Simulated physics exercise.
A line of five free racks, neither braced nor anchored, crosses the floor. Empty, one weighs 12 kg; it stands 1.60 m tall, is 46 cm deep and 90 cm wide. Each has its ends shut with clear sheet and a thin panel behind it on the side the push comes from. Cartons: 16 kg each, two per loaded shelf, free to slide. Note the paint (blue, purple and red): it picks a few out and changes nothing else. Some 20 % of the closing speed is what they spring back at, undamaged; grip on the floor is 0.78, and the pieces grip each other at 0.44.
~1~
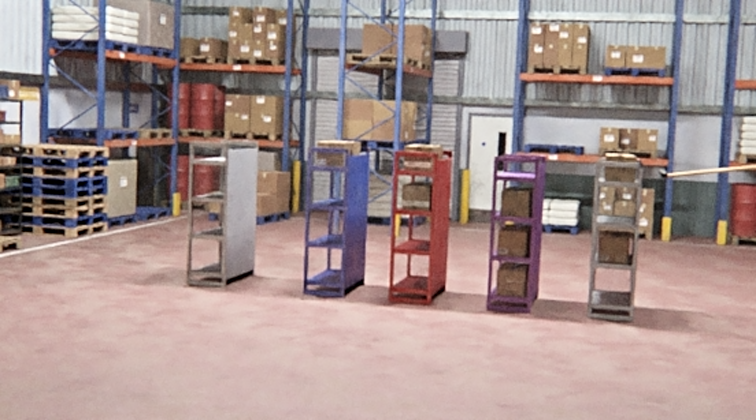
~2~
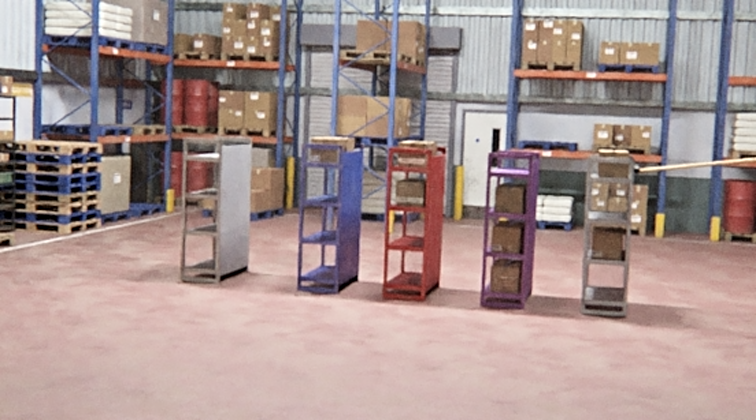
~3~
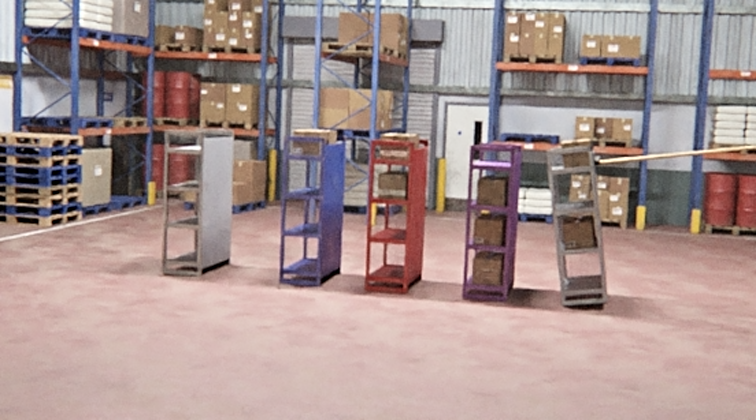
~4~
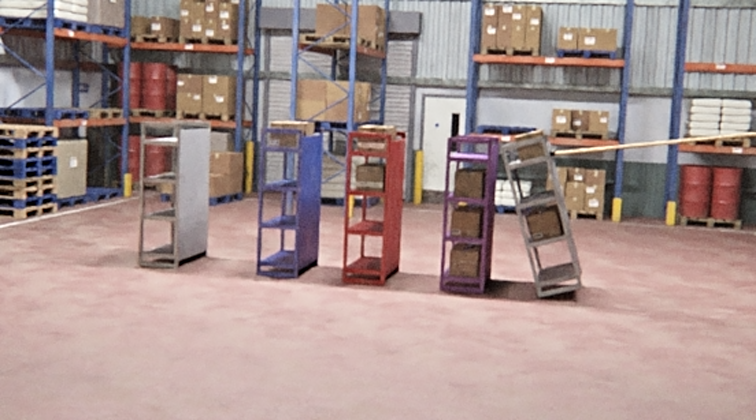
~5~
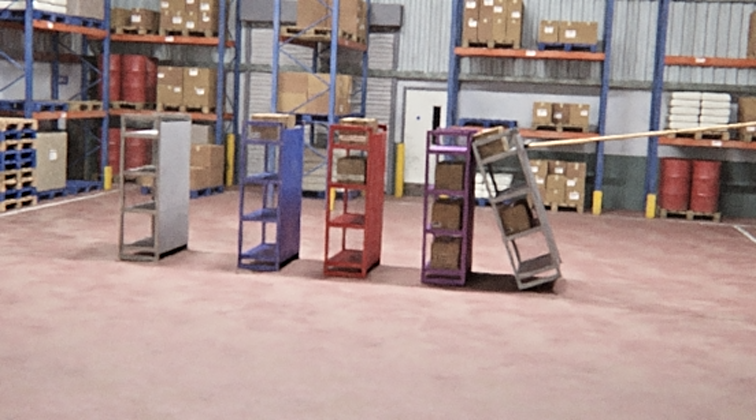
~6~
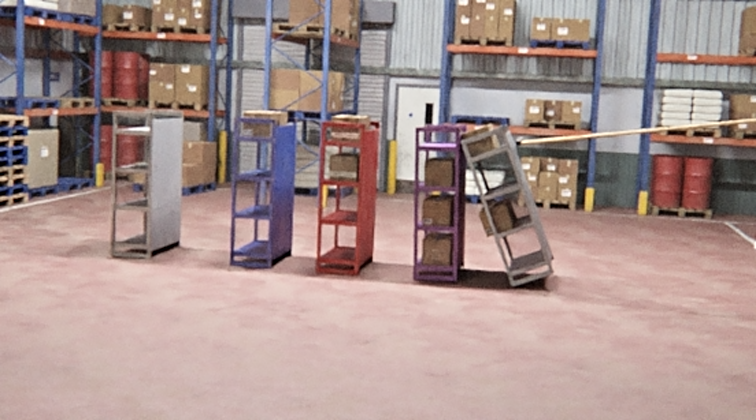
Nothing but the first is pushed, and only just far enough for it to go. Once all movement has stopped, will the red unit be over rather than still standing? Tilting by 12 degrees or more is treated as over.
No, it keeps its place.
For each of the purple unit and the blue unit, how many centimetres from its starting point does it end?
Moved: Purple 0, blue 0.
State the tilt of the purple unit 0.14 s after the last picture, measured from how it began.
It sits at about 0 degrees.
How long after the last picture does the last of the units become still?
It all settles by about 1.5 s.
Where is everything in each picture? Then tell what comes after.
In the first frame (places mark the middle of the side facing us; the camera pans a little), pole end (665, 176) 18 cm from the first unit; red unit (413, 228); purple unit (512, 235); blue unit (326, 222); the rest undisturbed.
In the second frame, pole end (637, 171) pushing; red unit (407, 225).
In the third frame, pole end (597, 163) pushing; red unit (389, 217); the rest undisturbed.
In the fourth frame, pole end (553, 154) pushing; red unit (366, 209); the rest undisturbed.
In the fifth frame, pole end (527, 146) stopped; red unit (348, 202); the rest undisturbed.
In the sixth frame, pole end (519, 143) stopped; red unit (340, 199); purple unit (436, 204); blue unit (252, 193); the rest undisturbed.
Then, 0.14 s after the last picture, 0 cartons spilt or dropped; none of the 4 other units over; red unit unmoved.
Then, 0.32 s after the last picture, 1 cartons spilt or dropped; none of the 4 other units over; red unit unmoved.
Then, 0.46 s after the last picture, 2 cartons spilt or dropped; none of the 4 other units over; red unit unmoved.
At rest, 2 cartons spilt or dropped; none of the 4 other units over; red unit unmoved; purple unit unmoved; blue unit unmoved. Four left standing. As the last picture would show them, middles, red unit near (349, 195), purple unit near (444, 201).
